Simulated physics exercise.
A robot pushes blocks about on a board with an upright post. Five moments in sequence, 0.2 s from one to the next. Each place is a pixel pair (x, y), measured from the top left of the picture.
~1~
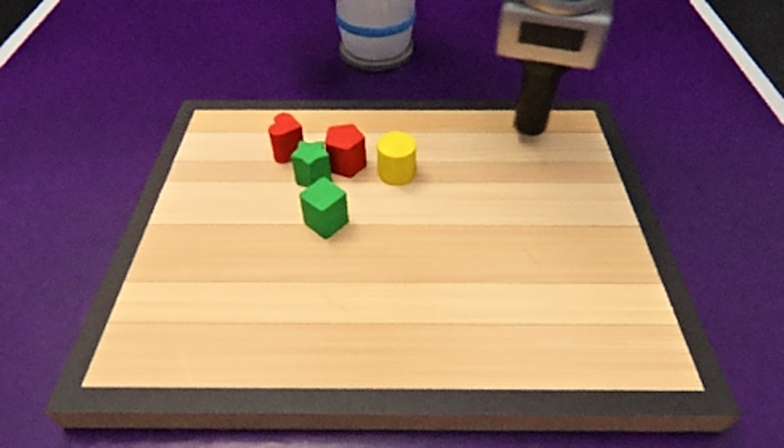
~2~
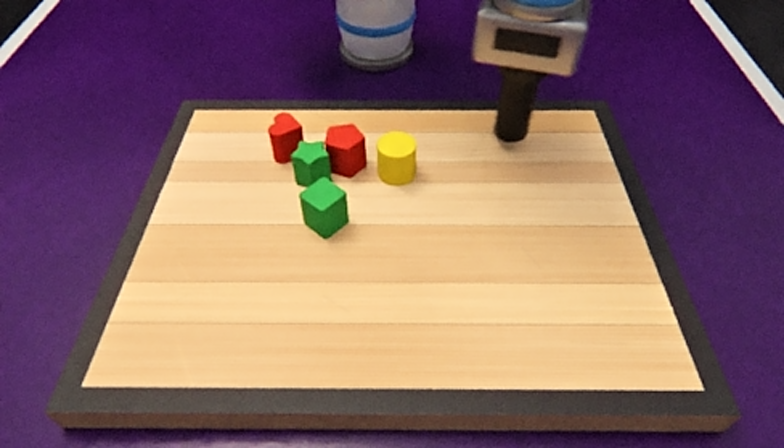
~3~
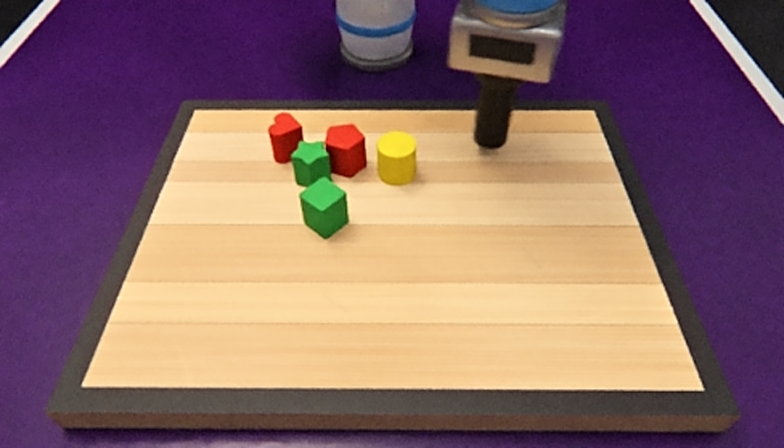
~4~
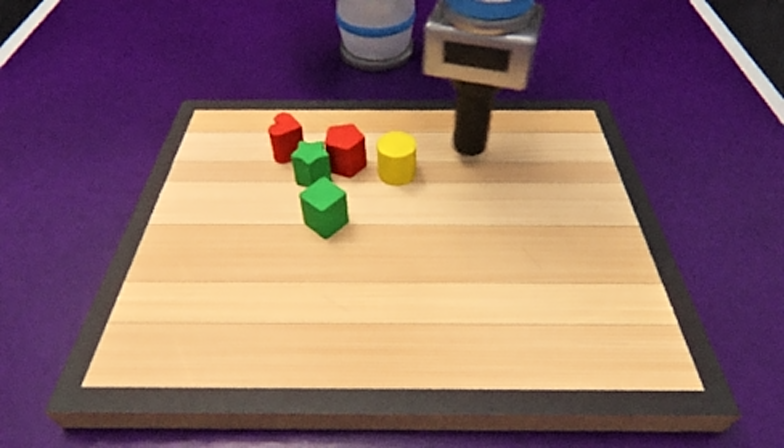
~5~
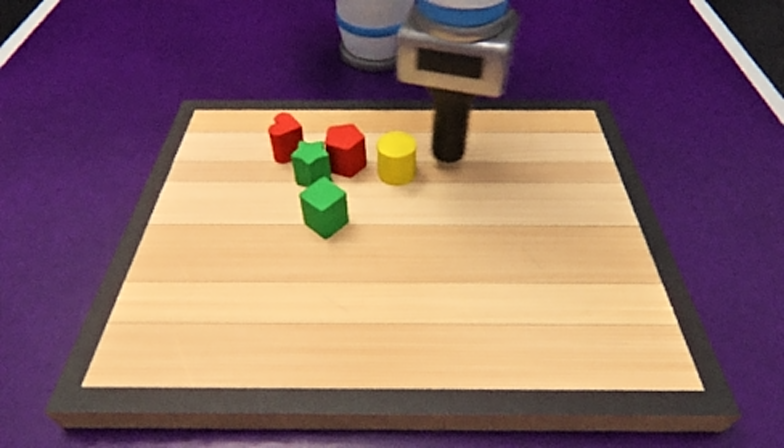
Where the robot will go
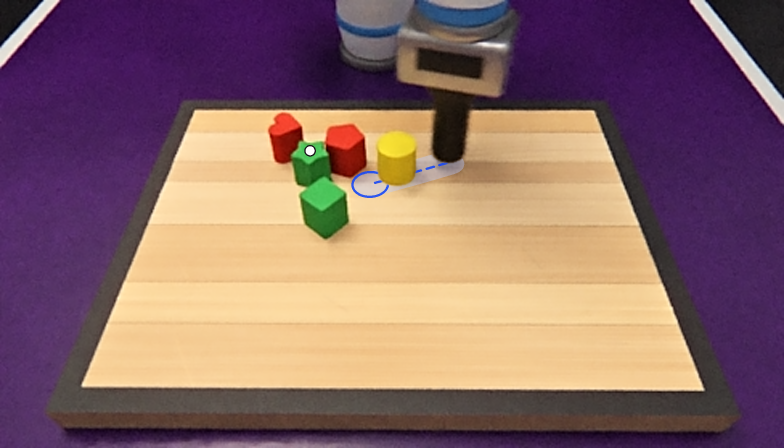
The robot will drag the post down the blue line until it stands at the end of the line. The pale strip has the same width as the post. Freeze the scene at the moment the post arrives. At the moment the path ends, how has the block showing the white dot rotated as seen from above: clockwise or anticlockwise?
Spins counterclockwise.
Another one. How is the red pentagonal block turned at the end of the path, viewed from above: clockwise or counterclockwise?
It goes clockwise.
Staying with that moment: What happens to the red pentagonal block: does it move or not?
Here's my answer: The red pentagonal block gets displaced.
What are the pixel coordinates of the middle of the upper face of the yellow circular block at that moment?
Just about (330, 156).
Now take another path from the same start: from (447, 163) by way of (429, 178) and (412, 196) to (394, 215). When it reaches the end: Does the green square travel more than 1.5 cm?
No.
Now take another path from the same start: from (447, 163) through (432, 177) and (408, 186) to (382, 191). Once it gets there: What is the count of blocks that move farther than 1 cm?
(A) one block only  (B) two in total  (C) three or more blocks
Choice B: Two in total.
The drawn path runs from (447, 163) directly to (370, 184); the dot is on the green star-shaped block.
What follows on the original path. Halfway along, post (409, 164); red pentagonal block (341, 134); yellow circular block (372, 148).
At the end, post (370, 174); green star-shaped block (298, 149), turned 35° anticlockwise; green square not moved; red pentagonal block (327, 131), turned 30° clockwise; yellow circular block (330, 156).
